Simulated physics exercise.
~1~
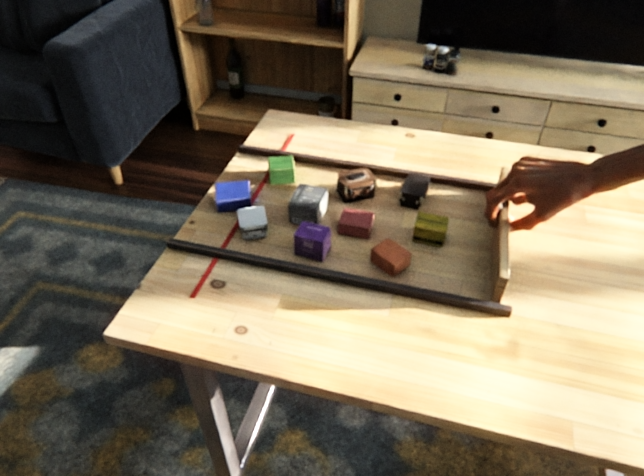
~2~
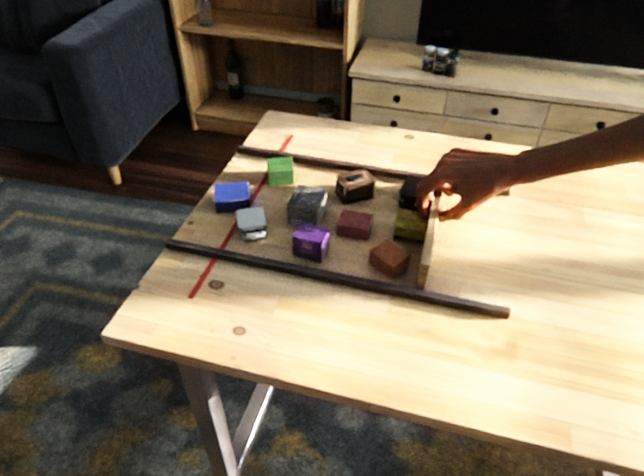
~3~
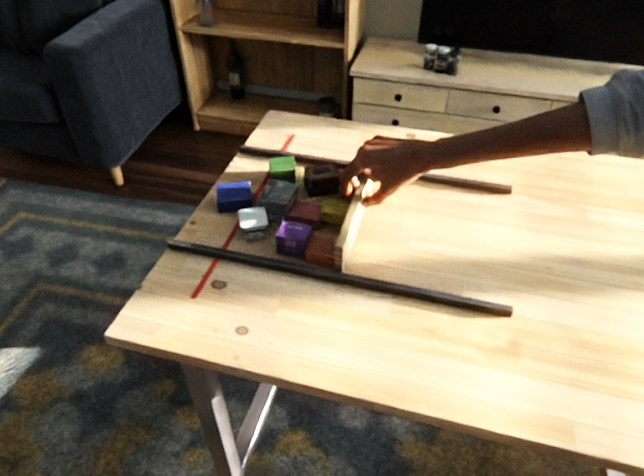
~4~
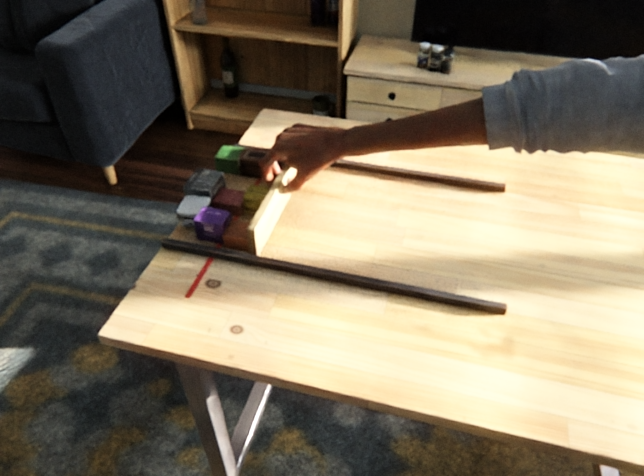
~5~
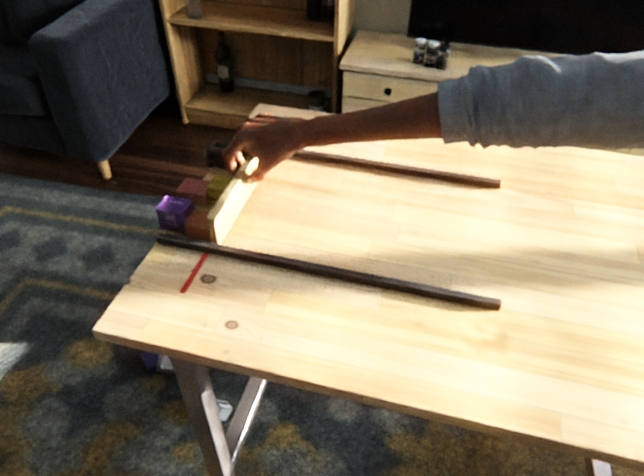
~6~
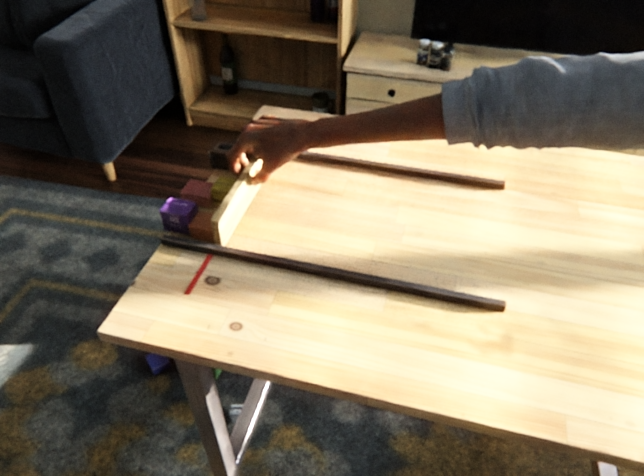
A hand pushes a board left along a table, sweeping several small blocks off the edge.
